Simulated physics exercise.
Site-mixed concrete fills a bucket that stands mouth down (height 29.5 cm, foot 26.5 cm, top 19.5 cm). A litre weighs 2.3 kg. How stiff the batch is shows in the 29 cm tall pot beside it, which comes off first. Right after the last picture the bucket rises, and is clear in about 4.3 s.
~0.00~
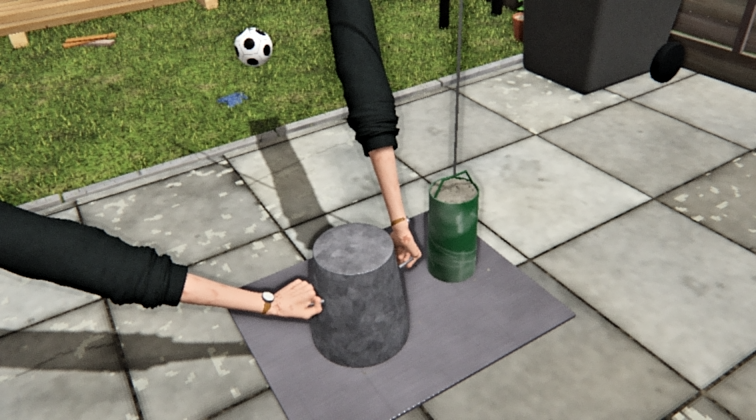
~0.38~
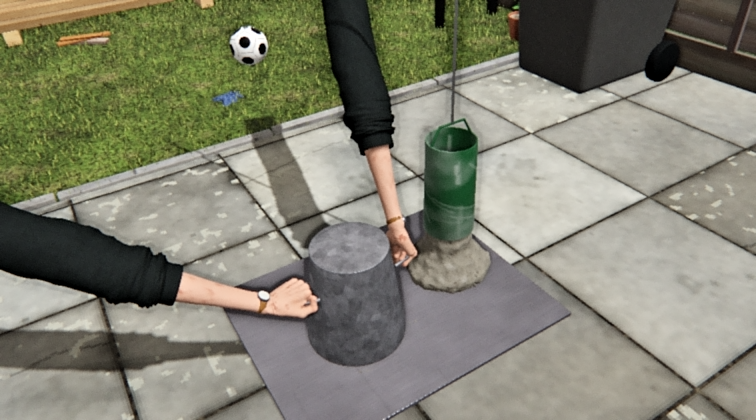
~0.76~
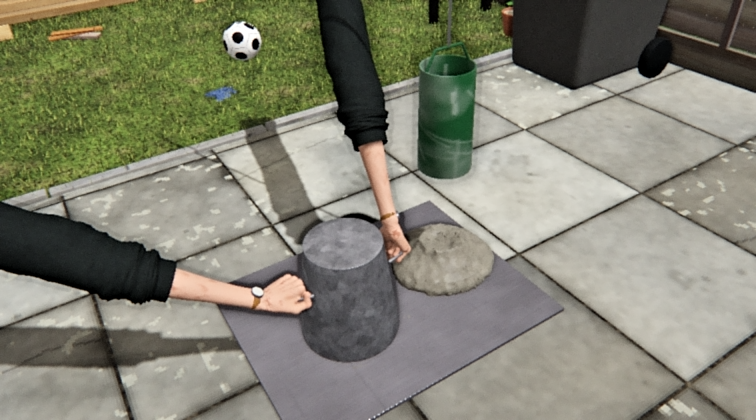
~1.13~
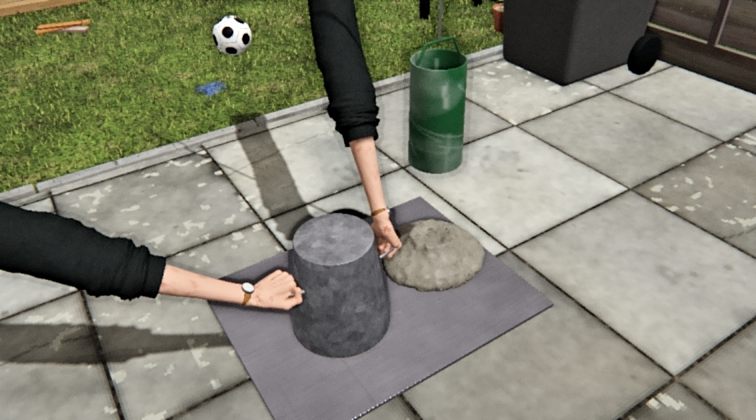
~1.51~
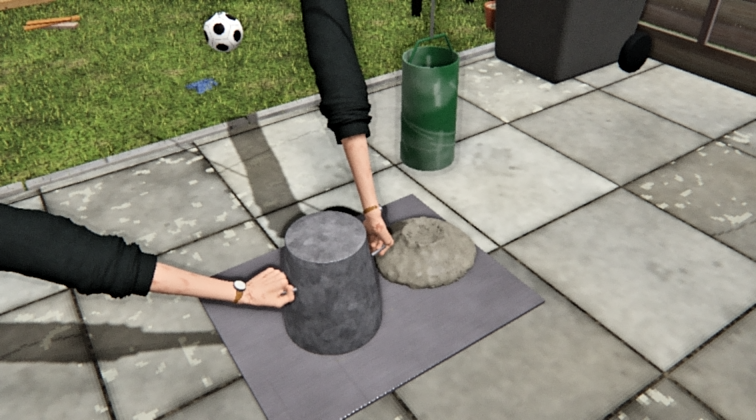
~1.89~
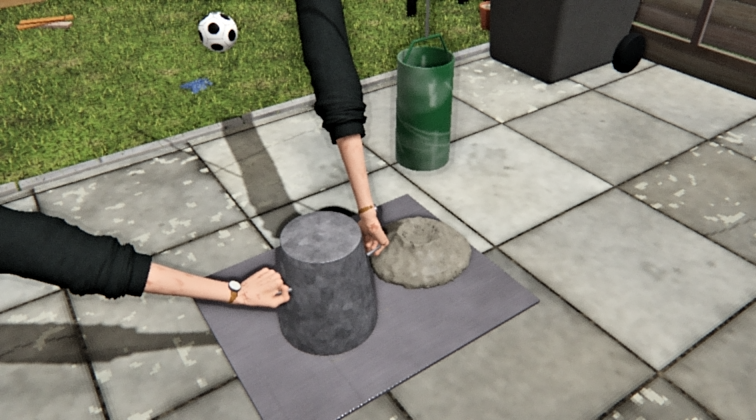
At the start, two hands rest against an upside-down grey bucket on a dark mat, beside a green cylindrical container. The container rises, leaving a low, rounded mound of wet grey material, then hangs above and behind it while the bucket stays in place on the mat.
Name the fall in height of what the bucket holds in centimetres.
It comes to near 16 cm.
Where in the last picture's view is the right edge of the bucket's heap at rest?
Near (412, 321).
After 3.0 s, the bucket is up 7.3 cm; the site-mixed concrete has come down 10 cm to 19 cm and is 41 cm wide.
After 4.0 s, the bucket is up 18 cm; the site-mixed concrete has come down 15 cm to 14 cm and is 47 cm wide.
After 5.1 s, the bucket is up 30 cm; the site-mixed concrete has come down 16 cm to 14 cm and is 47 cm wide.
After 6.4 s, the bucket is clear; the site-mixed concrete has come down 16 cm to 14 cm and is 47 cm wide.
After 6.9 s, at rest, the bucket is clear; the site-mixed concrete has come down 16 cm to 14 cm and is 47 cm wide.
